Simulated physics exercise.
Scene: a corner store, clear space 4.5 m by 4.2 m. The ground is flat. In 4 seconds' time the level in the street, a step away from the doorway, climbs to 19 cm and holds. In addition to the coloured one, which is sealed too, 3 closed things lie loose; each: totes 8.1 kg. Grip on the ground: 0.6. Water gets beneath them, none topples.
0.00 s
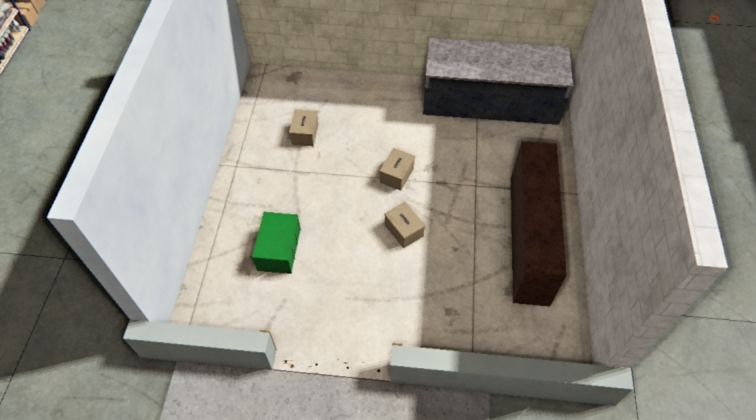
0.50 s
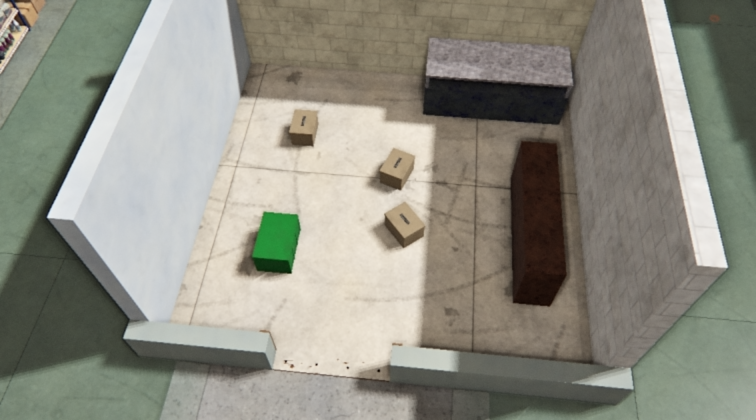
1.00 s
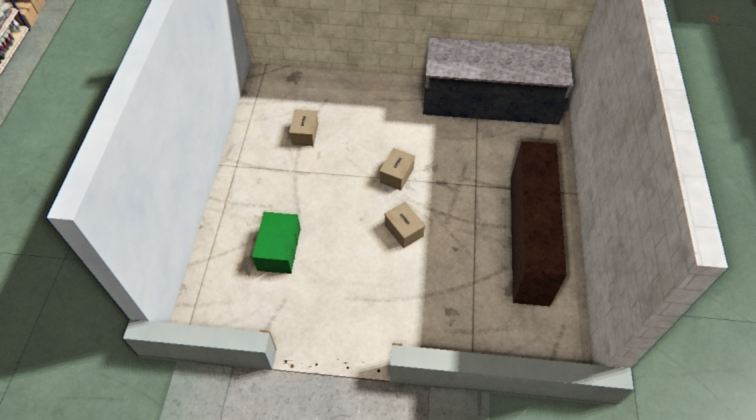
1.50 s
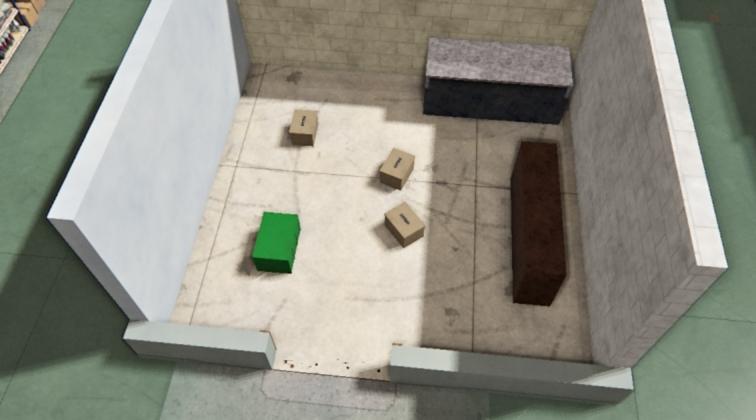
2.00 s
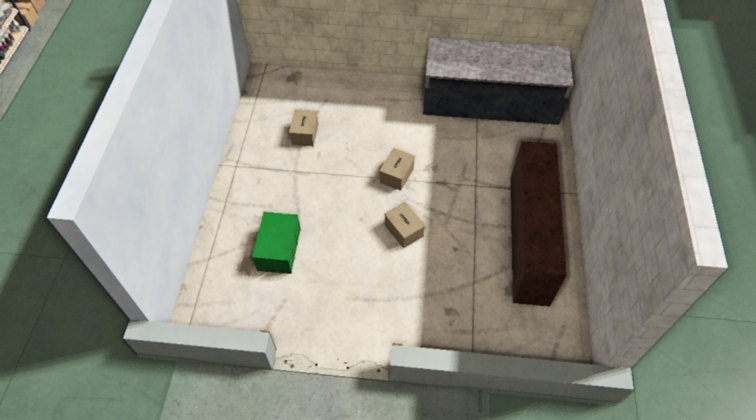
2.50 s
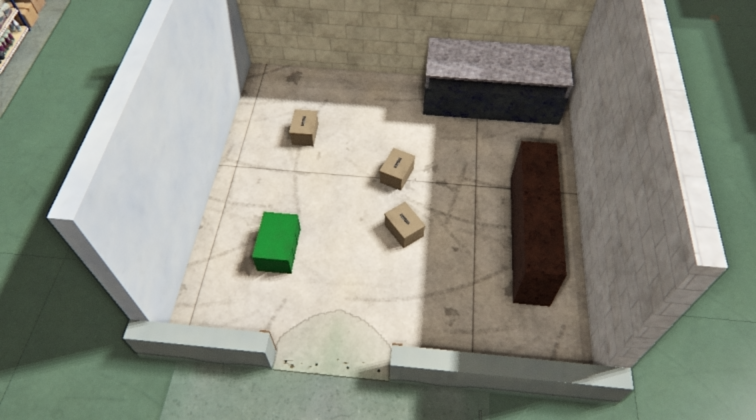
A roofless corner store with pale walls and a gap in its low front wall is seen from high above, looking down at its sunlit floor. A green crate sits at left, three small tan boxes lie loose around the middle, a grey block stands at the back and a long dark brown one at right. The camera and objects stay still while water spreads slightly inside the doorway.
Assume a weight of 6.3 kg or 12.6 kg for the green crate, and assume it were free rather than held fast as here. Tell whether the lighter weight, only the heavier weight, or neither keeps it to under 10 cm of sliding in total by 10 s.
To my eye, neither ballast is adequate.
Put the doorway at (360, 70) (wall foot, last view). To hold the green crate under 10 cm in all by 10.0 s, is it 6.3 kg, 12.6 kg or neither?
In that setup neither mass works.
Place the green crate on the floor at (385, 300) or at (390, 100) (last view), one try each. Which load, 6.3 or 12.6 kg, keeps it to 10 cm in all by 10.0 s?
At the first spot nothing offered works, at the second nothing offered works.
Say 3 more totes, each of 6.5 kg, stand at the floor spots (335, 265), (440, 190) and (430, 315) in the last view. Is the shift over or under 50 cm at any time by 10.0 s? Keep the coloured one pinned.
Taking them in order, the first is beyond the line, the second beyond the line and the third inside the line.
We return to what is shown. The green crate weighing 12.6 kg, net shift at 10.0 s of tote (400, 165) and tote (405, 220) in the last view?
One is off by 50 cm, the other by 140 cm, in the order asked.
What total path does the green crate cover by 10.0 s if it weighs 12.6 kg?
I'd put it near 100 cm in all.
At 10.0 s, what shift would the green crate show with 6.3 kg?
About 200 cm.
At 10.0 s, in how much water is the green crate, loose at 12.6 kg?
6 cm, roughly.
After 3.5 s the green crate would be 0 cm from its start with 6.3 kg and 0 cm from its start with 12.6 kg; 1 cm of water round it then.
After 4.5 s the green crate would be 17 cm from its start with 6.3 kg and 0 cm from its start with 12.6 kg; 4 cm of water round it then.
After 7.0 s the green crate would be 123 cm from its start with 6.3 kg and 45 cm from its start with 12.6 kg; 4 cm of water round it then.
After 10.0 s the green crate would be 213 cm from its start with 6.3 kg and 83 cm from its start with 12.6 kg; 6 cm of water round it then.
